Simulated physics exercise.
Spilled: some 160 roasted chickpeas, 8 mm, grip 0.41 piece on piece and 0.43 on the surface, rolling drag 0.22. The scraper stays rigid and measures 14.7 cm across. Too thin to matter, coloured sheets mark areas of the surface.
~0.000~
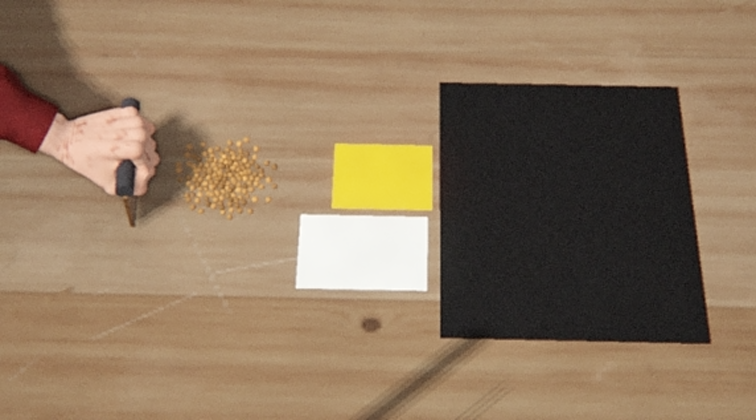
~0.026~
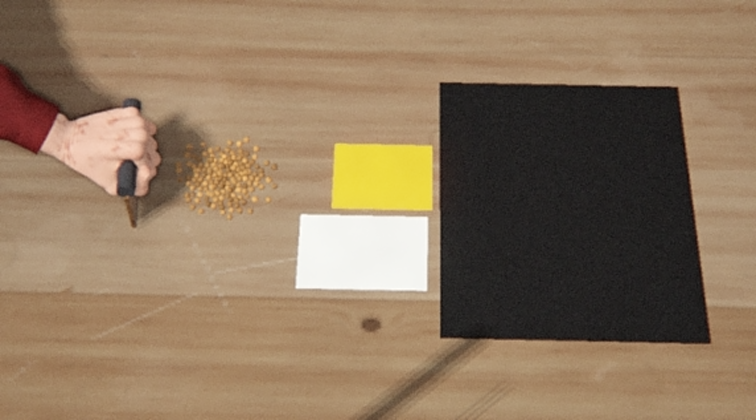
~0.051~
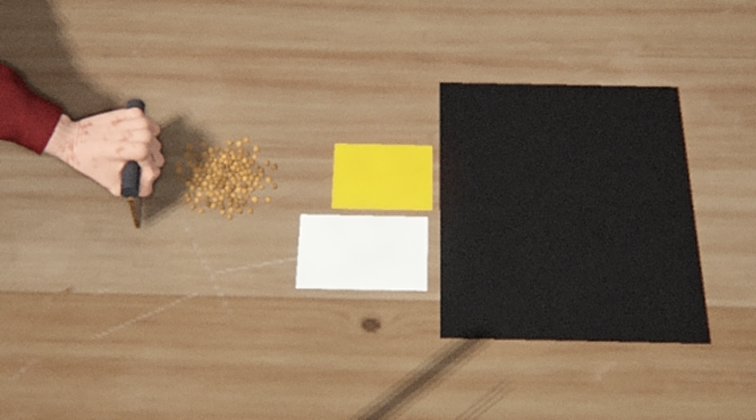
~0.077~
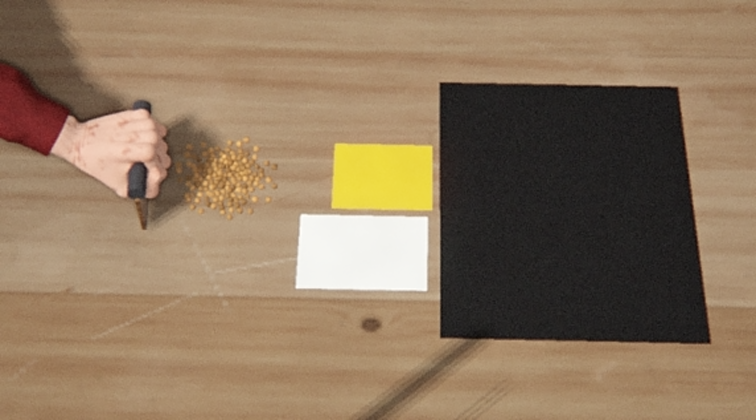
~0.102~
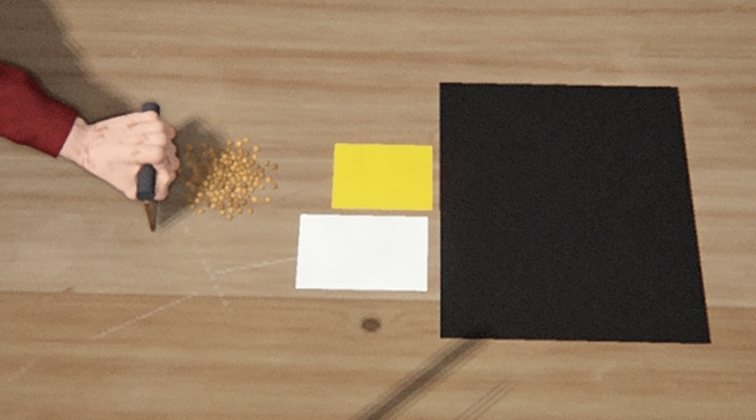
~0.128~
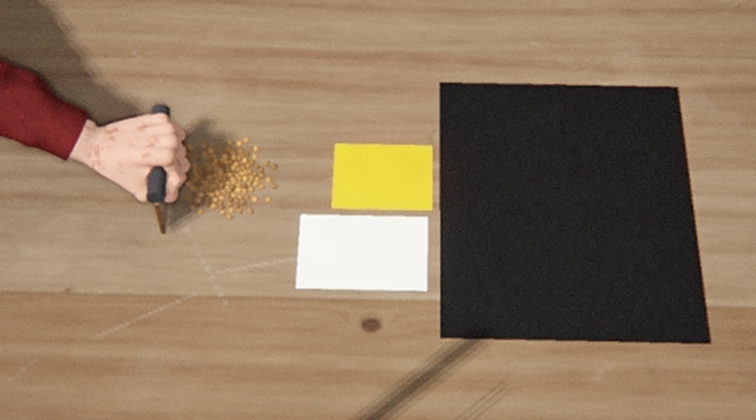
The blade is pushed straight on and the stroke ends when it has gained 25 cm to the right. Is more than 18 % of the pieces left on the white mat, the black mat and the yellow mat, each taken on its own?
White mat: More, black mat: Not more, yellow mat: More.
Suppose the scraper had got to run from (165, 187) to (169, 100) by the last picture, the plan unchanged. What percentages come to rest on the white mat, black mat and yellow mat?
White mat: 0; black mat: 0; yellow mat: 10.
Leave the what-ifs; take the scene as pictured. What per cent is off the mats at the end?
Roughly 40 percent.
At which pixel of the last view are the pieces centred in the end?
The centre ends up near (348, 195) in the last picture.
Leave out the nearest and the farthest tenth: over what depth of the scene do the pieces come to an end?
Around 14 centimetres.
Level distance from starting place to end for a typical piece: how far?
I'd guess near 18 cm, give or take.
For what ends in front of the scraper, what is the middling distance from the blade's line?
Roughly 4 centimetres.
After 0.36 s, scraper 16 cm from its start, spill 14 cm wide; off the mats 100 %.
After 0.59 s, scraper 25 cm from its start, spill 17 cm wide; white mat 30 %, yellow mat 30 %, off the mats 40 %.
After 0.78 s, scraper 25 cm from its start, spill 17 cm wide; white mat 30 %, yellow mat 35 %, off the mats 40 %.
In the end, at 1.1 s, white mat 30 %, yellow mat 35 %, black mat 0 %, off the mats 40 %.
